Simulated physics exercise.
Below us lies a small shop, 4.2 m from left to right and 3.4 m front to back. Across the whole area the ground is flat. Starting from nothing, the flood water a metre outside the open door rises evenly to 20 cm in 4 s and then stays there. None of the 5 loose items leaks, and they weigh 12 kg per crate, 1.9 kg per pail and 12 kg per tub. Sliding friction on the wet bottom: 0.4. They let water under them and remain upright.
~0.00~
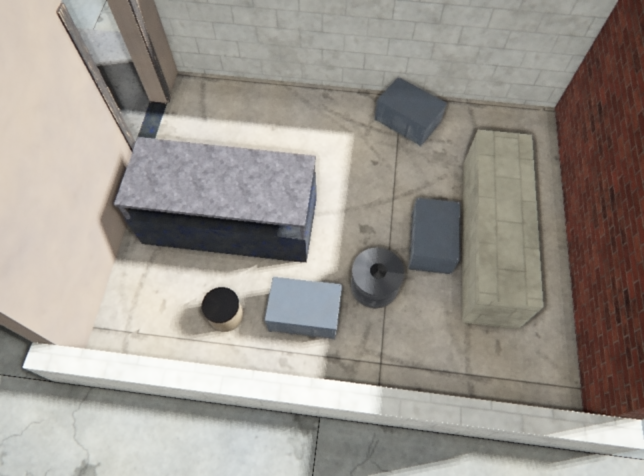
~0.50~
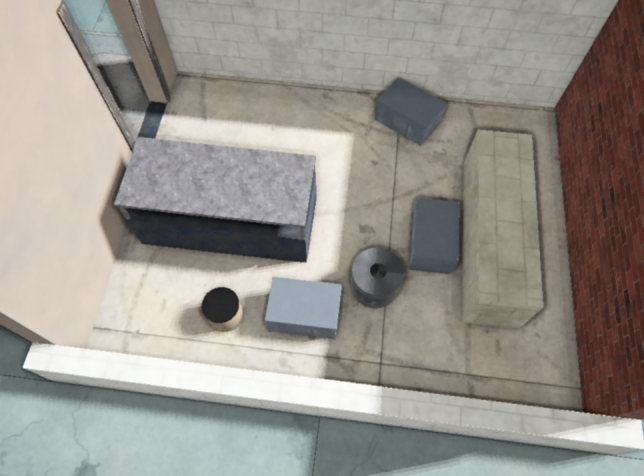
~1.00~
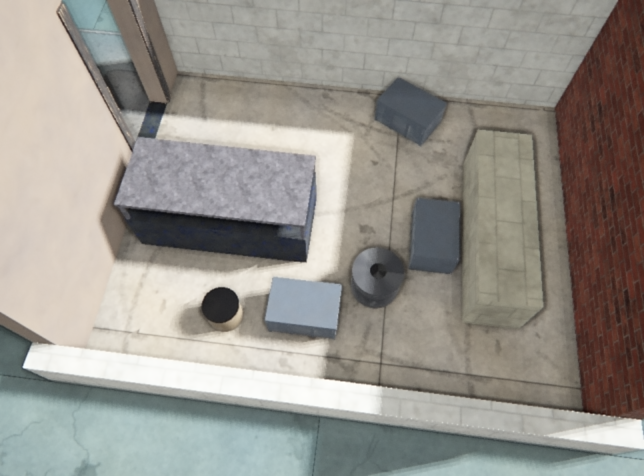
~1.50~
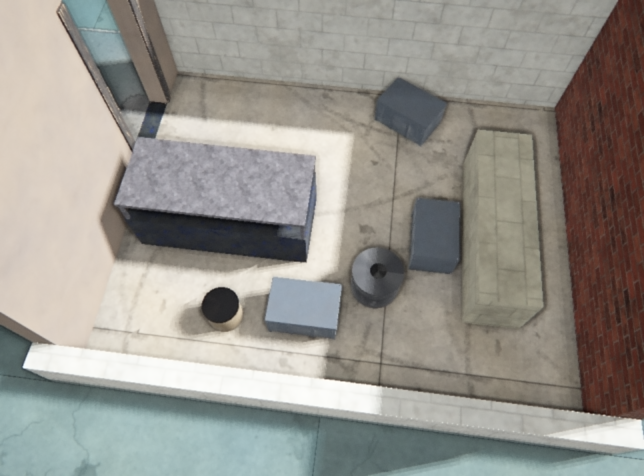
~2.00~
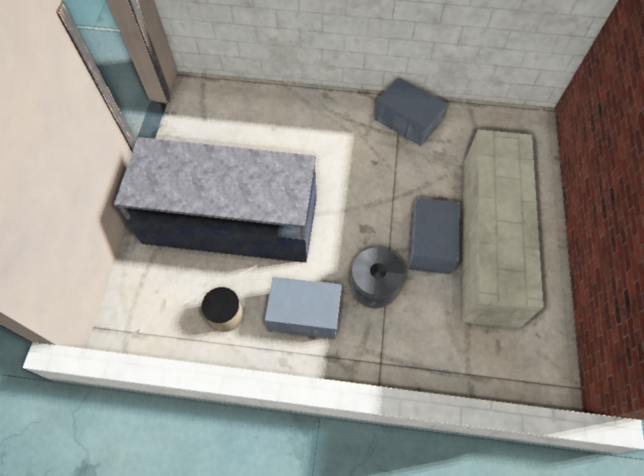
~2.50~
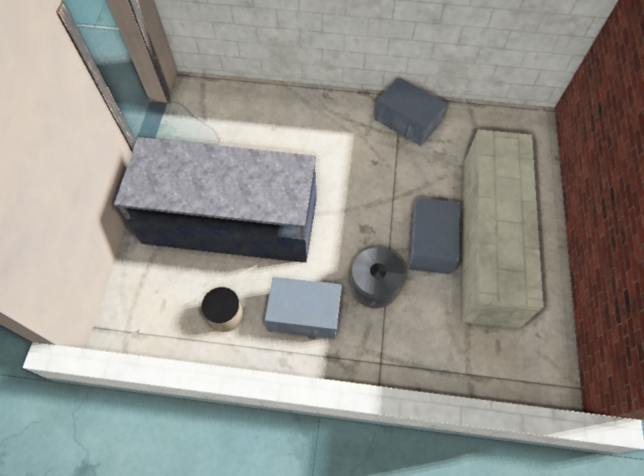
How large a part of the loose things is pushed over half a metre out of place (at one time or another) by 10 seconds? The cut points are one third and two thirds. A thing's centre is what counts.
Most likely a middling share gets moved that far.
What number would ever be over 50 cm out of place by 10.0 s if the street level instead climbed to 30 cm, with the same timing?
That would make 4 of them.
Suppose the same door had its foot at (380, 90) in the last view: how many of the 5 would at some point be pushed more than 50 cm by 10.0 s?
The count would be 5.
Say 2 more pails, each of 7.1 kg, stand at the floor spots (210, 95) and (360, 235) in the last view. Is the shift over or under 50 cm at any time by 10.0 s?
Note: Item 1 below threshold; item 2 below threshold.
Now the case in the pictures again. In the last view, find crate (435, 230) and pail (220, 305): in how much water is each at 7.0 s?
First about 5 cm, second about 0 cm.
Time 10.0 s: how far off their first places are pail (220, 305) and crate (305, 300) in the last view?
0 cm, 0 cm.
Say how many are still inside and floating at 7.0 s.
Tally: 1 of them.
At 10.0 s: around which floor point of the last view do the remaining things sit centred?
They're centred close to (373, 283).
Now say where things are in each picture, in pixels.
The first frame shows a crate at (437, 228) rests on the ground; a pail at (220, 304), on the bottom; water covers 0.0 m2; 0 of 5 have shifted.
The second frame shows a crate at (437, 228) rests on the ground; a pail at (220, 304) rests on the ground; 0.0 m2 under water; 0 of 5 have shifted.
The third frame shows a crate at (437, 228), on the bottom; a pail at (220, 304) rests on the ground; 0.0 m2 under water; 0 of 5 have shifted.
The fourth frame shows a crate at (437, 228), on the bottom; a pail at (220, 304) rests on the ground; 0.0 m2 under water; 0 of 5 have shifted.
The fifth frame shows a crate at (437, 228), on the bottom; a pail at (220, 304), on the bottom; 0.0 m2 under water; 0 of 5 have shifted.
The sixth frame shows a crate at (437, 228) rests on the ground; a pail at (220, 304), on the bottom; water covers 0.3 m2; 0 of 5 have shifted.
After 3.5 s 0 of 5 are over 50 cm from their spots; 0 afloat.
After 4.5 s 0 of 5 are over 50 cm from their spots; 0 afloat.
After 7.0 s 2 of 5 are over 50 cm from their spots; 1 afloat.
After 10.0 s 2 of 5 are over 50 cm from their spots, and 2 have been at some point; 2 afloat.
